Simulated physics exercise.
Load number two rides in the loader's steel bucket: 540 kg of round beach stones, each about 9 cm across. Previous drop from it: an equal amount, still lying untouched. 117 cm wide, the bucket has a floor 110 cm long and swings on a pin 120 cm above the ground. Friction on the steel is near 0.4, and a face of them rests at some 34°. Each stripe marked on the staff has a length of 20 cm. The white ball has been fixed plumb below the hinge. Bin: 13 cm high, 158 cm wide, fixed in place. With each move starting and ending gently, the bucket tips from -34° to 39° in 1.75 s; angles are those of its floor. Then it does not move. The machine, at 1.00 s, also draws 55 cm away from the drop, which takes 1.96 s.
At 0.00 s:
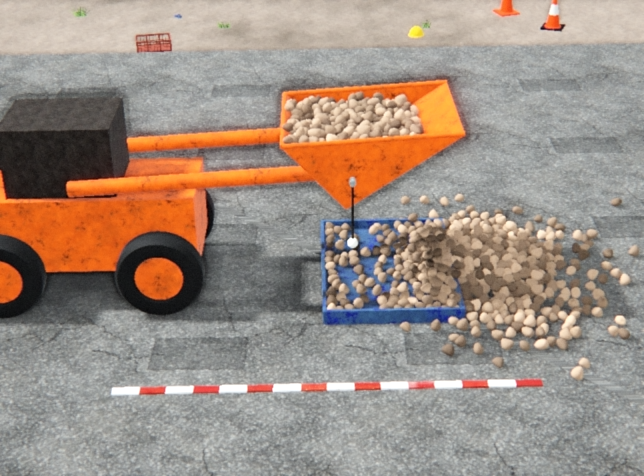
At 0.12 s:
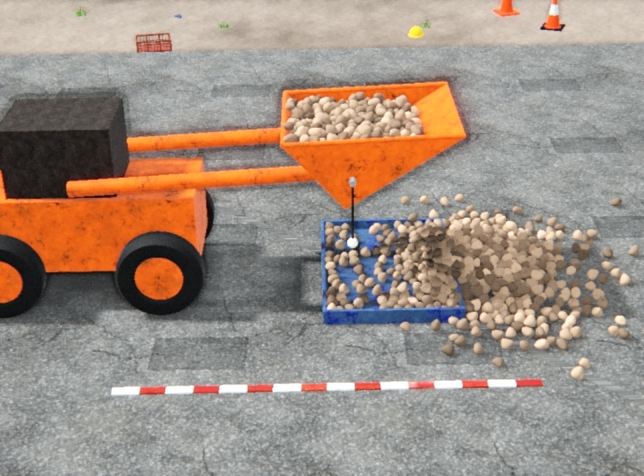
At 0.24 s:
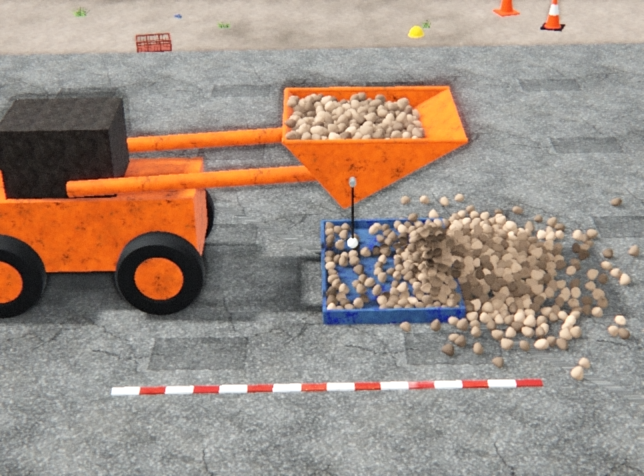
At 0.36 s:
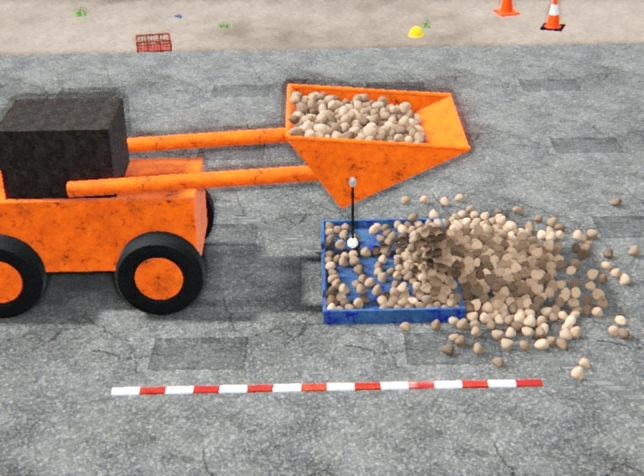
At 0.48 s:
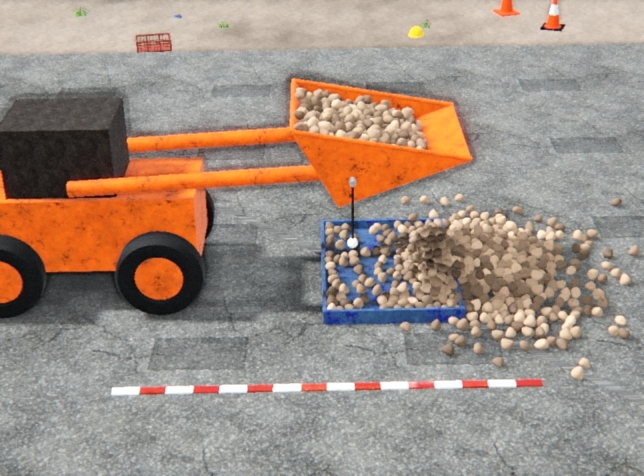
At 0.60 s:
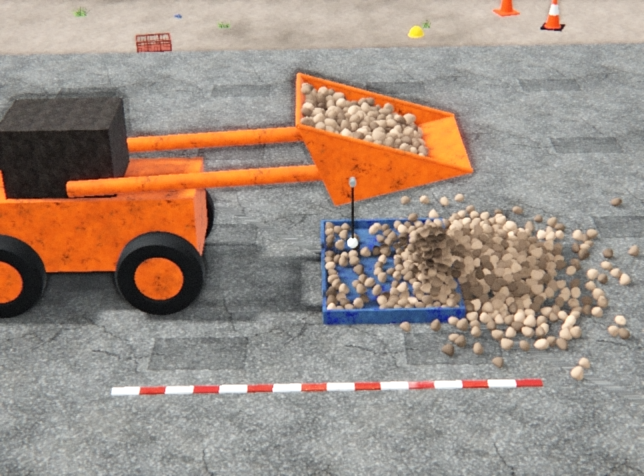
On a cracked grey paved yard bordered by a pale sandy strip, the view looks down from a raised, fixed side angle. An orange loader with a dark block on top stands at left, its bucket holding tan stones above a blue bin partly covered by a spilled heap, with a red-and-white pole in front. The bucket slowly tilts its right end downward, the stones shifting slightly inside.
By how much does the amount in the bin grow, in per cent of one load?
About 54 per cent.
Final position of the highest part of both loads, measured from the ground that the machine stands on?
The top ends about 42 cm above the ground.
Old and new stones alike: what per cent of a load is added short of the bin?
About 0 percent.
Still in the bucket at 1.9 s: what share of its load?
Close to 25 in a hundred.
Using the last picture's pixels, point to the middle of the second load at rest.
I'd say close to (436, 257).
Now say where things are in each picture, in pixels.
In the first picture, the bucket is at -34°, its lip at (465, 134); the top of the load is at (330, 104). The earlier load is highest near (456, 246), 20 cm above ground level, 32 % in the bin, 68 % beside or beyond the bin.
In the second picture, the bucket is at -33°, its lip at (465, 136); the top of the load is at (329, 105); the stones move at 0.1 m/s on average.
In the third picture, lip at (467, 141), floor tilted -30°, highest stones at (311, 103); the stones move at 0.1 m/s on average.
In the fourth picture, lip at (469, 149), floor tilted -26°, highest stones at (308, 101); the stones move at 0.2 m/s on average.
In the fifth picture, lip at (471, 159), floor tilted -21°, highest stones at (309, 98); the stones move at 0.3 m/s on average.
In the sixth picture, the bucket is at -14°, its lip at (472, 171); the top of the load is at (314, 94); the stones move at 0.3 m/s on average.
After 1.3 s the floor is at 27°; in per cent of one load, 98 in the bucket, 34 in the bin, 68 beside or beyond the bin; the foremost stones are past the picture's edge.
After 1.9 s the floor is at 39°; in per cent of one load, 26 in the bucket, 78 in the bin, 96 beside or beyond the bin; the foremost stones are past the picture's edge.
After 3.4 s the floor is at 39°; in per cent of one load, 0 in the bucket, 86 in the bin, 114 beside or beyond the bin; the foremost stones are past the picture's edge.
After 6.2 s the floor is at 39°; in per cent of one load, 0 in the bucket, 86 in the bin, 114 beside or beyond the bin; the foremost stones are past the picture's edge. Net gain in the bin, 54.
